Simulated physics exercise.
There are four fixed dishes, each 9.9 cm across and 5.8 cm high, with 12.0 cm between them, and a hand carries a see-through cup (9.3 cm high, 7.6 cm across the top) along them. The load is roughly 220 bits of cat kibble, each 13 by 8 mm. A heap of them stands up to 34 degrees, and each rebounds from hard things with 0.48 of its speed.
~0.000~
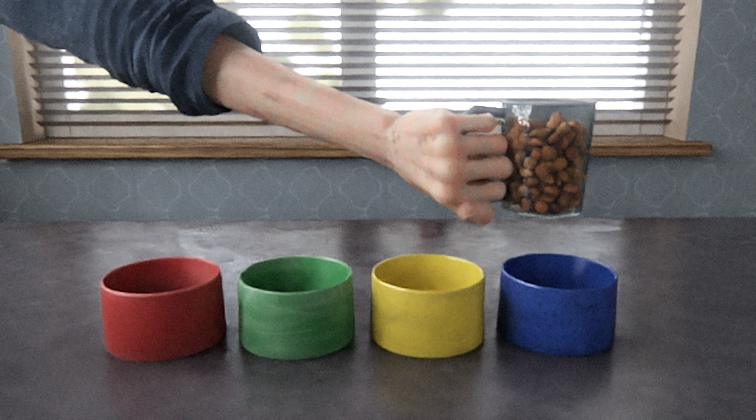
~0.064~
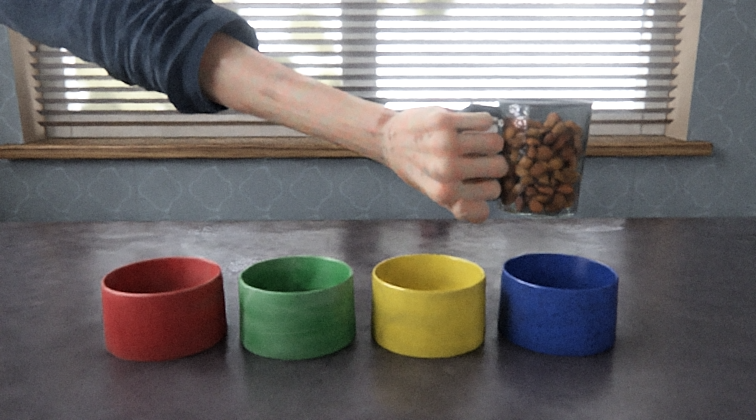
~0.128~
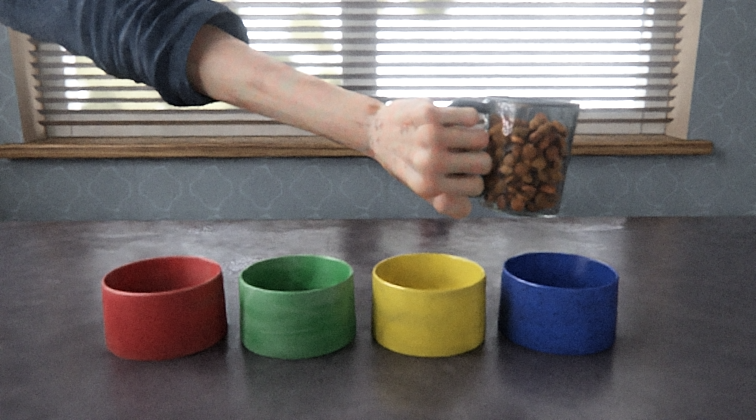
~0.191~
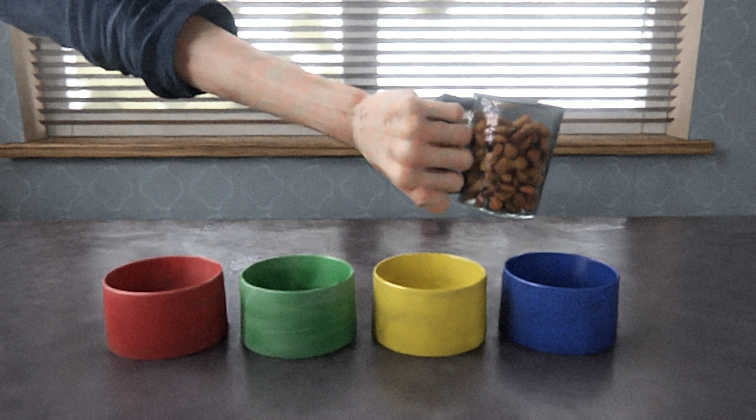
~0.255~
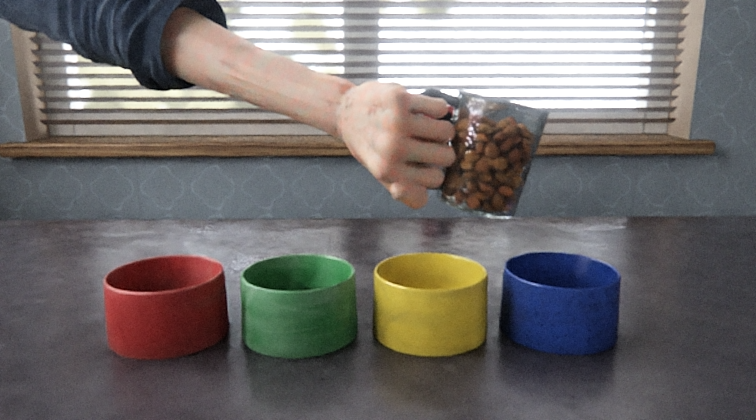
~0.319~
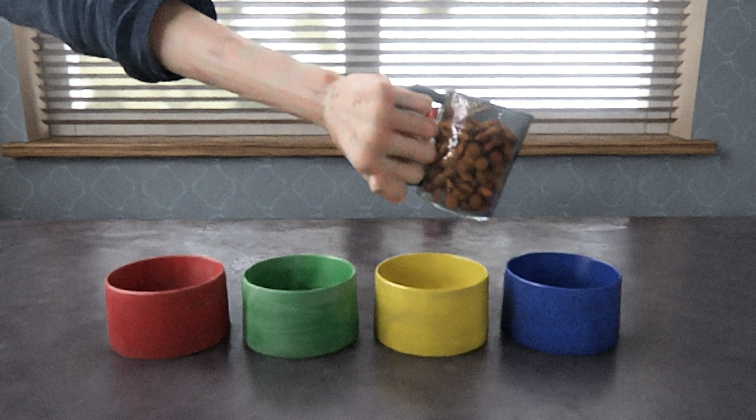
We see a hand holding a clear cup of brown kibble above a row of red, green, yellow and blue bowls; the arm draws the cup leftward from above the blue bowl while gradually tilting it to the right.
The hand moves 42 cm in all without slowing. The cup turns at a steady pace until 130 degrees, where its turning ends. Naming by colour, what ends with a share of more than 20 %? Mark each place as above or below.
Marks: Red dish above, blue dish below, green dish below, yellow dish below, counter below.
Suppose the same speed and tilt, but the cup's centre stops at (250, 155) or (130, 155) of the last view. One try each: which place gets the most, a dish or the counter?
Try 1 - green; try 2 - red.
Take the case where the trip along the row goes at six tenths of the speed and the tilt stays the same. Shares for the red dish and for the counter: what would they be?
Red: 10; counter: 30.
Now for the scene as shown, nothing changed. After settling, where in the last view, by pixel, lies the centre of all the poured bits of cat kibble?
Somewhere near (164, 308) in the last picture.
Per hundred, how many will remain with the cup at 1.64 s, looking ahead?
Some 90 per cent.
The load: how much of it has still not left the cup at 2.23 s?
Around 0 in a hundred.
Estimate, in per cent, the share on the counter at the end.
5 per cent.
After 1.11 s, tilt 70 degrees; cup holds 100 %.
After 1.64 s, tilt 105 degrees; cup holds 90 %, red 10 %.
After 2.23 s, tilt 130 degrees; cup holds 0 %, red 95 %.
In the end, at 2.8 s, red 95 %, blue 0 %, green 0 %, yellow 0 %, counter 5 %.
